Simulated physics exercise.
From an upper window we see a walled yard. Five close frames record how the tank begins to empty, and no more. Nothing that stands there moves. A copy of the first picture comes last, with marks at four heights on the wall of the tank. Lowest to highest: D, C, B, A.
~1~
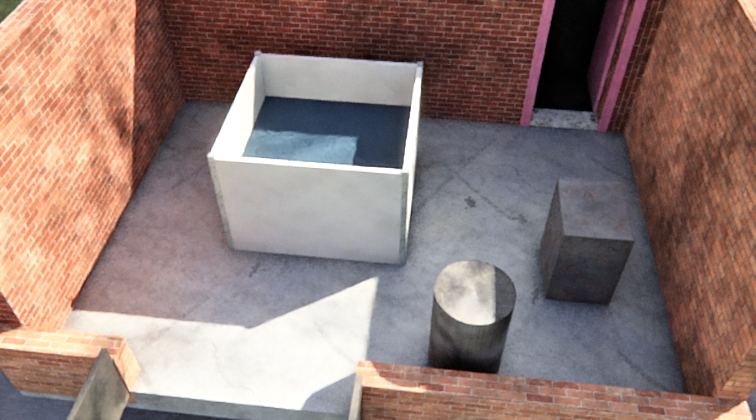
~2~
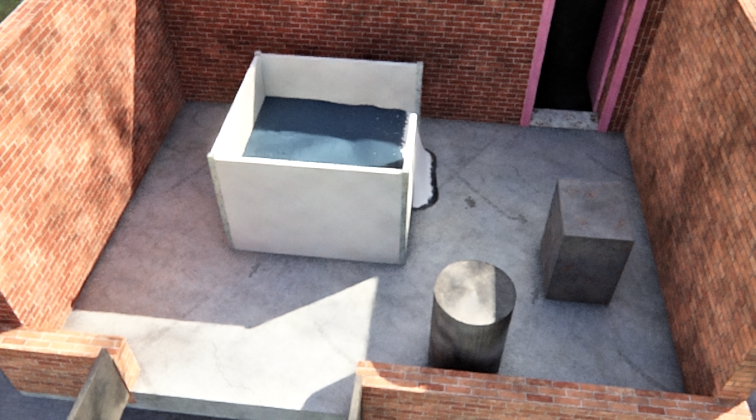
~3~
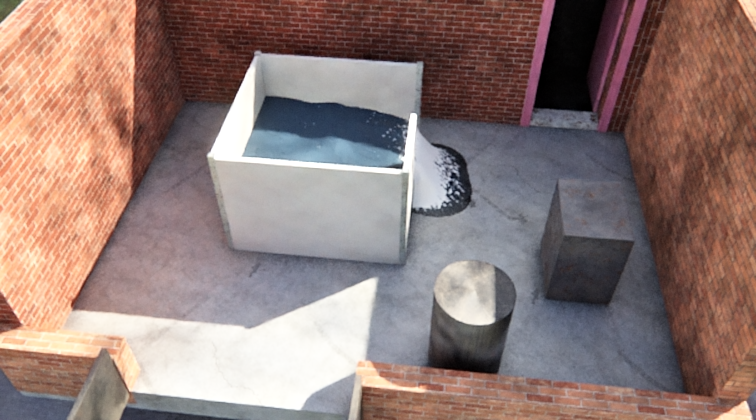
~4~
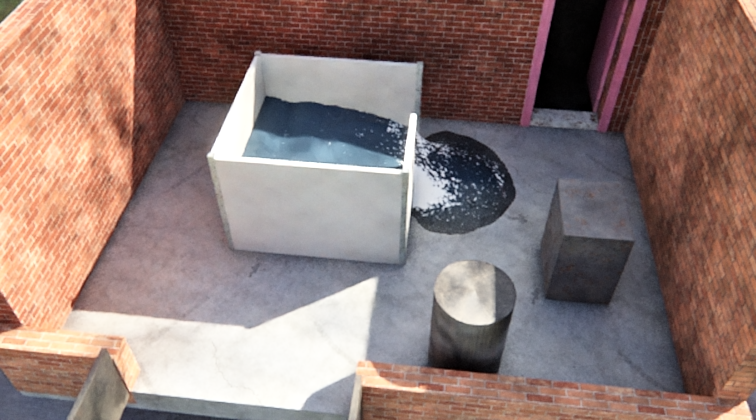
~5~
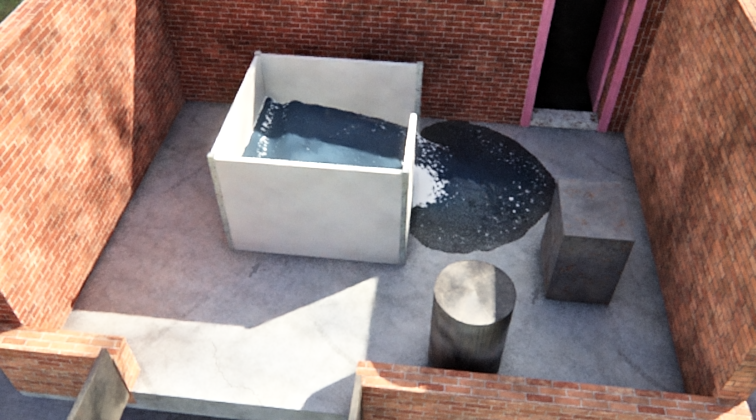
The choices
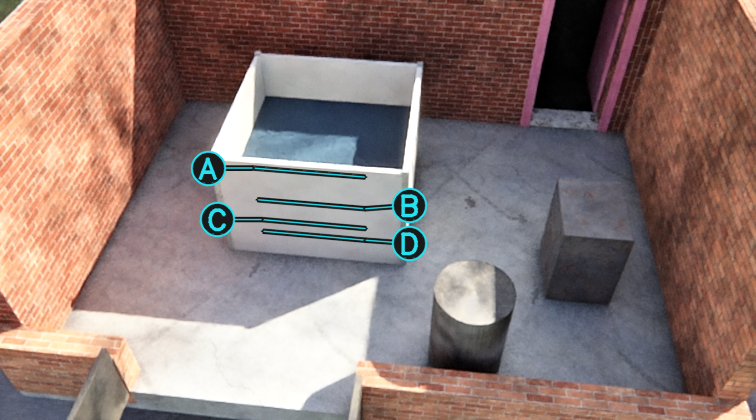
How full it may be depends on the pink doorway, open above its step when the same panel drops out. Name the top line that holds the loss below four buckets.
Take D.
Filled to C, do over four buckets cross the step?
Yes, that goes wrong.
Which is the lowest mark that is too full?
C it is.
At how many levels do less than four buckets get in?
One of the four.
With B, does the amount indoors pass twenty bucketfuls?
Yes, it does.
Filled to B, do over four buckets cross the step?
Yes, it does.
In cyan, A at (308, 172); B at (311, 204); C at (313, 224); D at (314, 235); from the bottom up D, C, B, A.
If A is chosen, dozens of bucketfuls pour in.
If B is chosen, dozens of bucketfuls pour in.
If C is chosen, about 8 bucketfuls get in.
If D is chosen, a bucket or two gets in.
